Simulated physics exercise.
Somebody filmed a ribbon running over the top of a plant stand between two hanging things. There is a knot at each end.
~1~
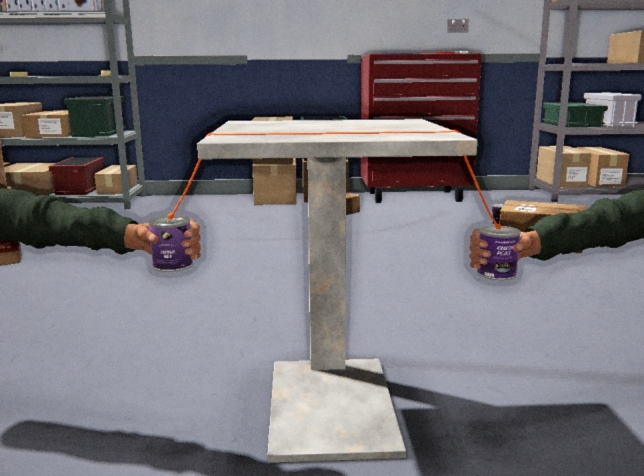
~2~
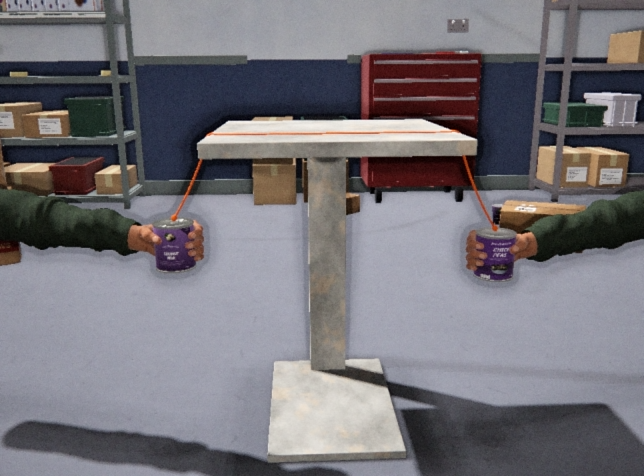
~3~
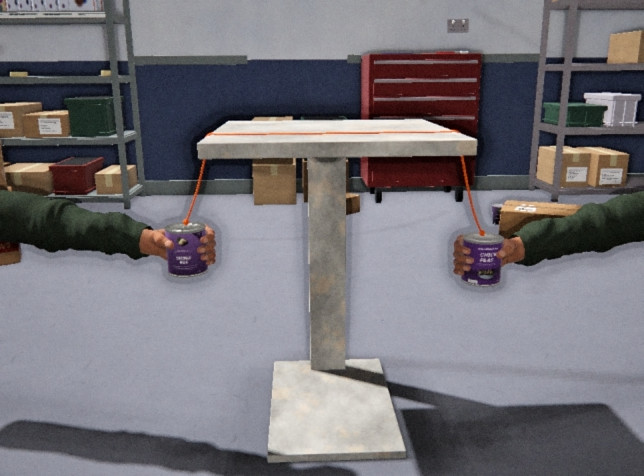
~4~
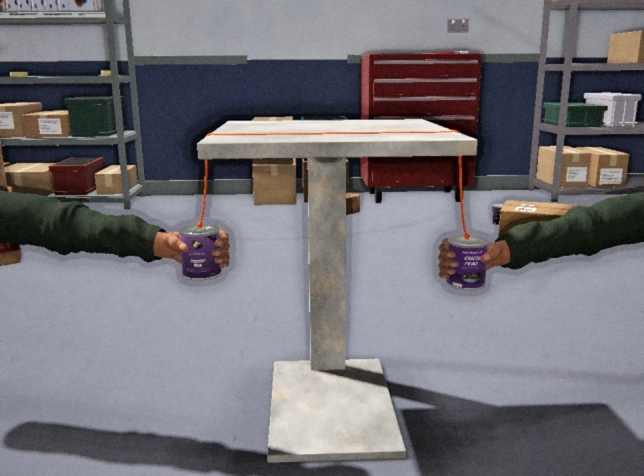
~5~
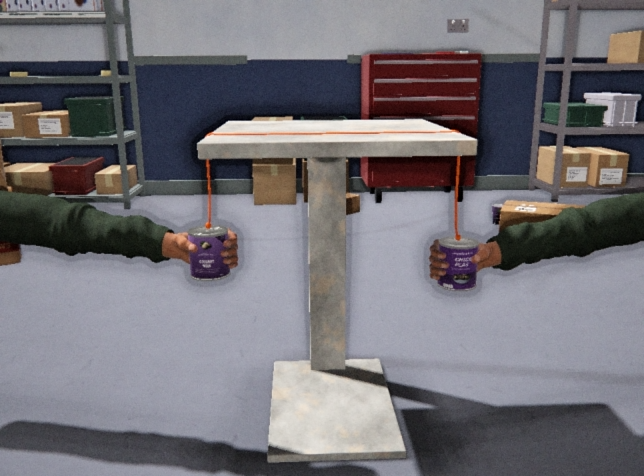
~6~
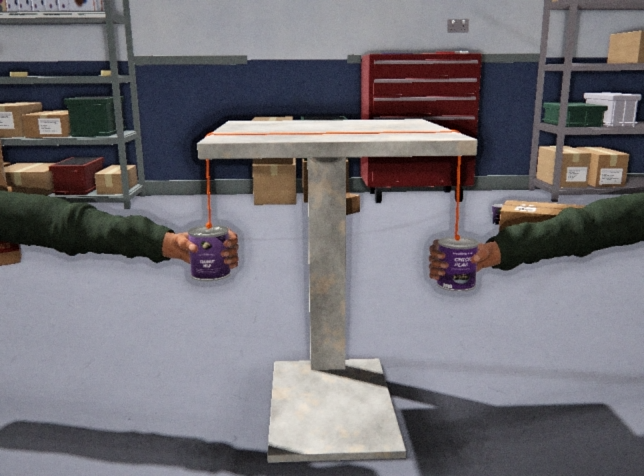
Two dark-green-sleeved arms reach in from the left and right edges of a garage-like room, seen straight on, each hand gripping a purple tin. An orange-red ribbon runs from one tin over the flat top of a pale grey stand to the other, before shelves of boxes and a red drawer cabinet. The hands move the tins inward and slightly down until the ribbon's ends hang nearly upright, while the camera stays still.
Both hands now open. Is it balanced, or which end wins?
In the end the ribbon keeps its balance.
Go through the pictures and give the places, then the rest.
In the first picture, left tin (171, 244); right tin (498, 252); ribbon over the top (346, 133).
In the second picture, left tin (175, 245); right tin (495, 254).
In the third picture, left tin (187, 249); right tin (482, 259).
In the fourth picture, left tin (201, 252); right tin (467, 262).
In the fifth picture, left tin (209, 253); right tin (458, 263).
In the sixth picture, left tin (210, 253); right tin (457, 264); ribbon over the top (346, 133).
Then, 0.42 s on from there, left tin still level near (215, 253); right tin still level near (451, 265).
Then, 1.18 s on from there, left tin still level near (211, 253); right tin still level near (457, 265).
In the end, left tin still level near (211, 253); right tin still level near (453, 265). The ribbon stays as it is.
